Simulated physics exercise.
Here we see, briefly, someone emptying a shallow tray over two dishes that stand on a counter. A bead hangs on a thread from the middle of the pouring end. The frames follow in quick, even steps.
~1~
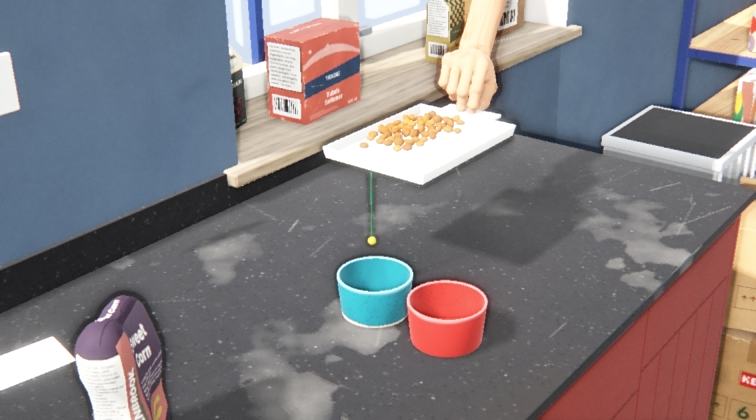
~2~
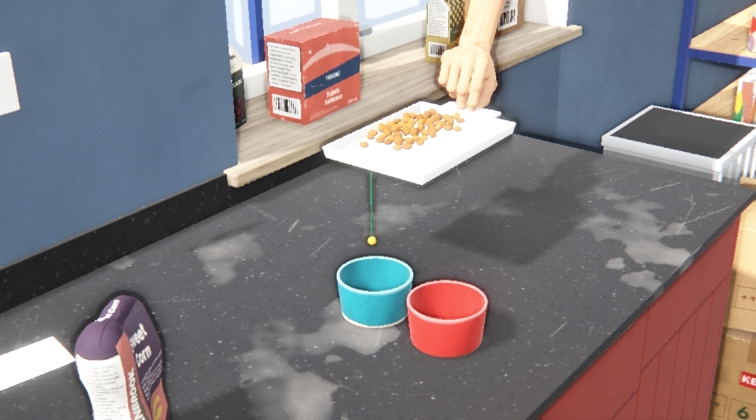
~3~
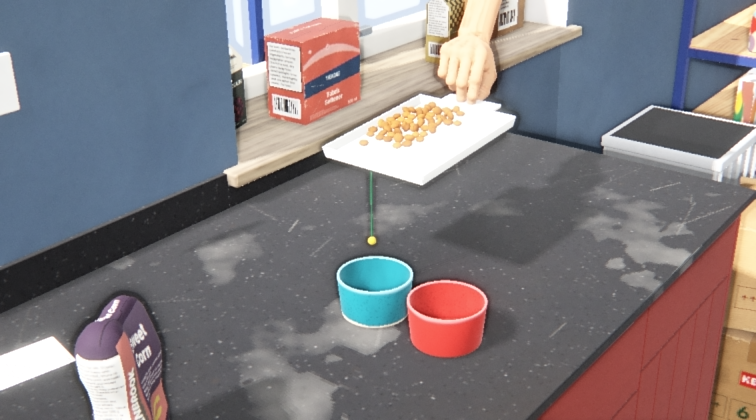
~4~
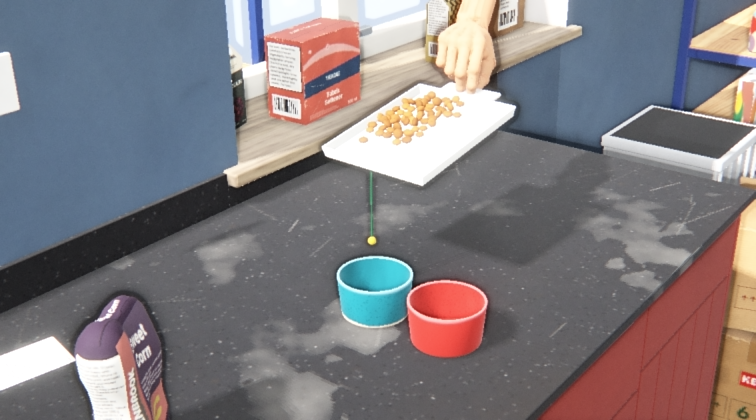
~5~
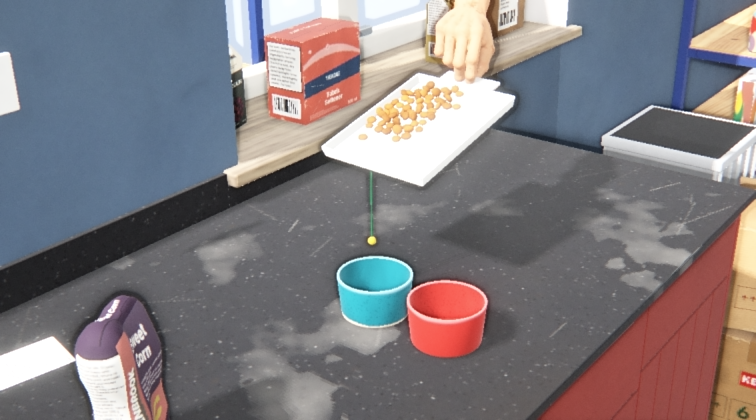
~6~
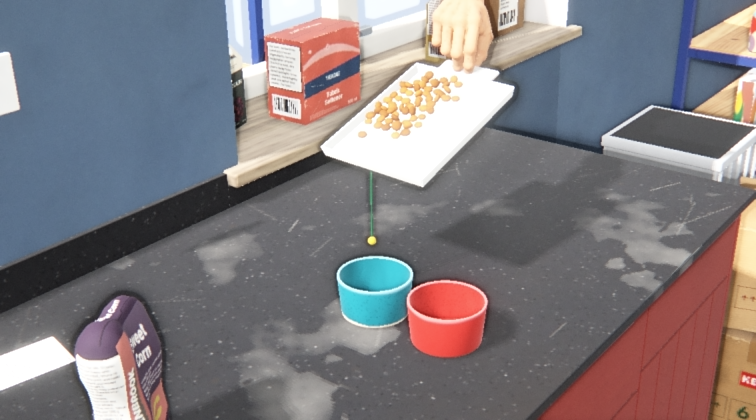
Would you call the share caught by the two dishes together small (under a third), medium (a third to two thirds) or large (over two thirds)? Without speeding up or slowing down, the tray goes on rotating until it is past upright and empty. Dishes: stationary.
Medium.
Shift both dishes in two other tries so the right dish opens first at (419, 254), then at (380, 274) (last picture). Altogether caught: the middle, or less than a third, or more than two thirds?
On the first try the answer is under a third, and on the second it is over two thirds.
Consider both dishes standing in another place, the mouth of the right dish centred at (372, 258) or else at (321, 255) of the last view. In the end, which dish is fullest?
Position 1 - the dish to the right; position 2 - the dish to the right.
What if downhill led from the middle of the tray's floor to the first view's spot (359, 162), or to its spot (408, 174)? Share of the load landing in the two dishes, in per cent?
Shares, approx.: 0 %, then 50 %.
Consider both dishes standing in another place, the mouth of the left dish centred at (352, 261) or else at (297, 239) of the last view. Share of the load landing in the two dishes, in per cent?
Around 80 and around 50 per cent, in that order.
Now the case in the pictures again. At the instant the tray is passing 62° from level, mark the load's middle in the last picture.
Close to (370, 162).
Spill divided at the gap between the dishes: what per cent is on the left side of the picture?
About 90 percent.
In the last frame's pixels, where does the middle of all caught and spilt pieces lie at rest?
Resting centre, last frame: Roughly (360, 304).
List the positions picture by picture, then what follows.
The first frame shows corners of the pouring end at (326, 147) and (422, 174), level; middle of the load at (412, 132), bits of cat kibble; left dish at (352, 304); right dish at (424, 333); bead on its thread at (372, 241).
The second frame shows corners of the pouring end at (326, 147) and (422, 174), level; middle of the load at (412, 130).
The third frame shows corners of the pouring end at (326, 147) and (422, 174), tipped barely, lowest at the right corner; middle of the load at (412, 126).
The fourth frame shows corners of the pouring end at (325, 147) and (422, 175), tipped a little, lowest at the right corner; middle of the load at (411, 119).
The fifth frame shows corners of the pouring end at (325, 146) and (421, 176), tipped a little, lowest at the right corner; middle of the load at (411, 113).
The sixth frame shows corners of the pouring end at (324, 146) and (421, 177), tipped clearly, lowest at the right corner; middle of the load at (409, 106); left dish at (352, 304); right dish at (424, 333).
Soon, tray tipped steeply; most on the tray; about a quarter in the air.
A while on, tray tipped past a quarter turn; about a third on the tray; about a third in the left dish; about a quarter outside both; a small part in the air.
Towards the end, tray tipped past a quarter turn; about half in the left dish; about half outside both.
Finally, tray tipped past a quarter turn; none in the right dish; about half in the left dish; about half outside both.
